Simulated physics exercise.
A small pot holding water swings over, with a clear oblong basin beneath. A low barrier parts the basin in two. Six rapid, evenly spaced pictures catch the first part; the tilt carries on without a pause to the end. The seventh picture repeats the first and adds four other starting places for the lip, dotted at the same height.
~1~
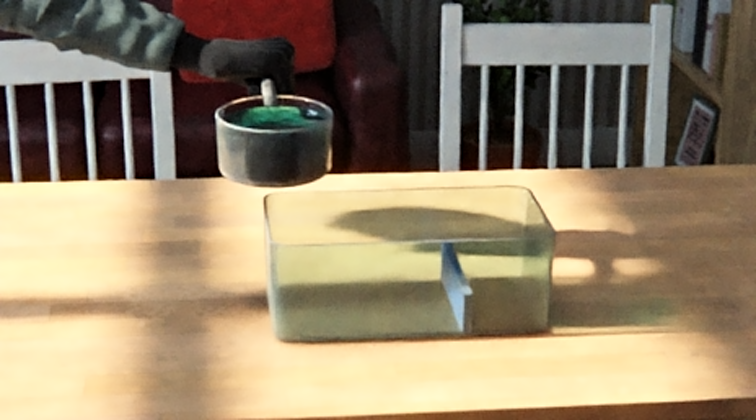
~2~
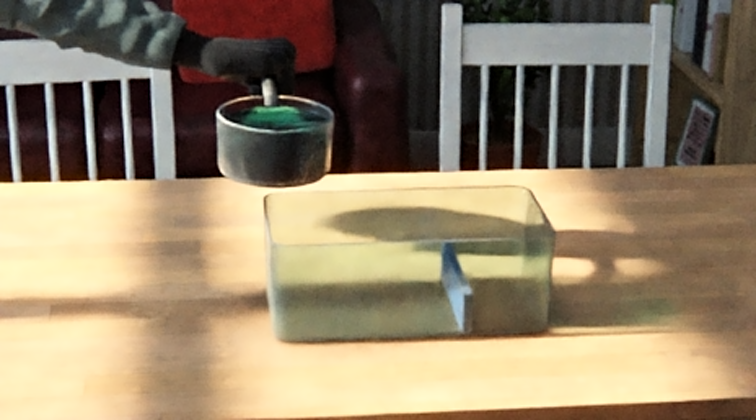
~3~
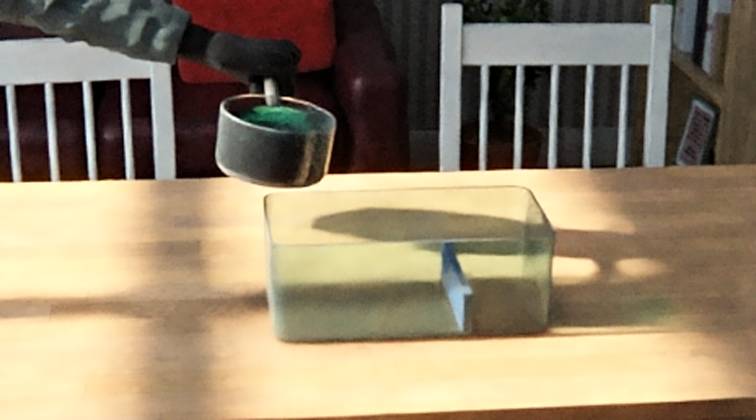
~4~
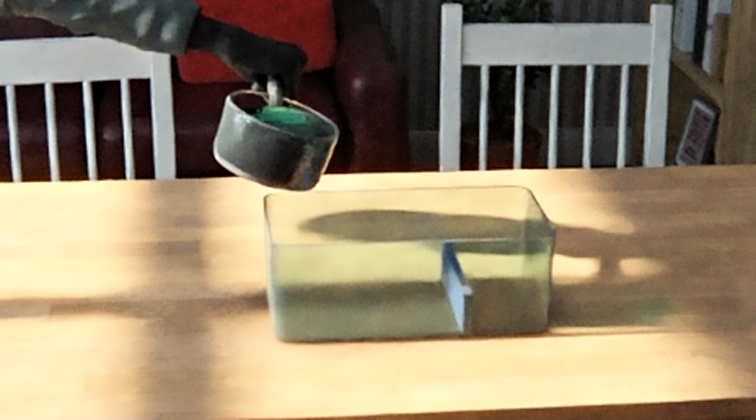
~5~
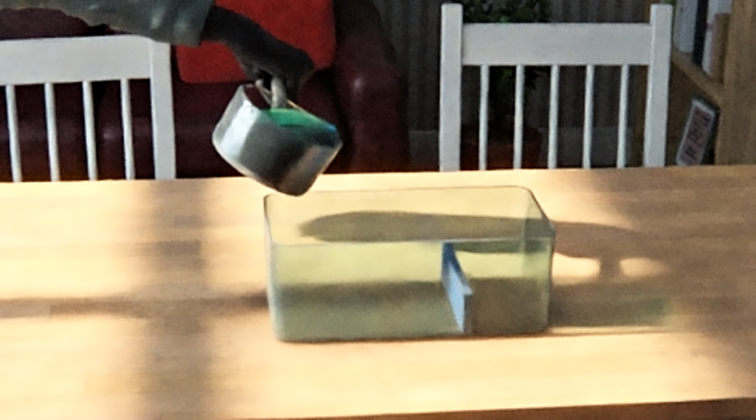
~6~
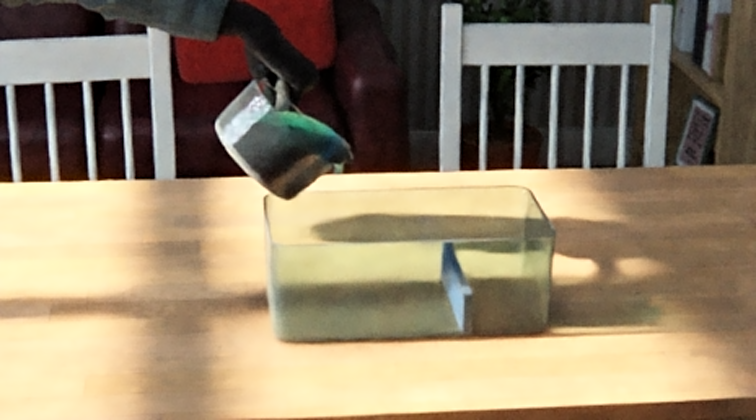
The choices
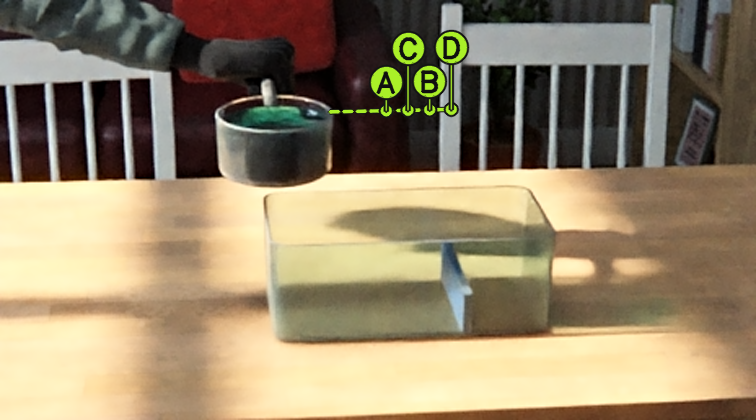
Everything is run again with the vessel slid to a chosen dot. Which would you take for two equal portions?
Take B.
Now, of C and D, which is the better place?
The answer is D.
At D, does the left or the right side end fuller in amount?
The right one.
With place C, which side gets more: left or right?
The left one.
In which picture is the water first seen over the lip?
Picture 5.
On the marked copy, A at (386, 110); B at (429, 109); C at (408, 110); D at (451, 109).
For place A, about 90 % ends left of the wall and 8 % right of it.
For place B, about 55 % ends left of the wall and 41 % right of it; 4 % is lost outside.
For place C, about 82 % ends left of the wall and 15 % right of it.
For place D, about 29 % ends left of the wall and 65 % right of it; 7 % is lost outside.
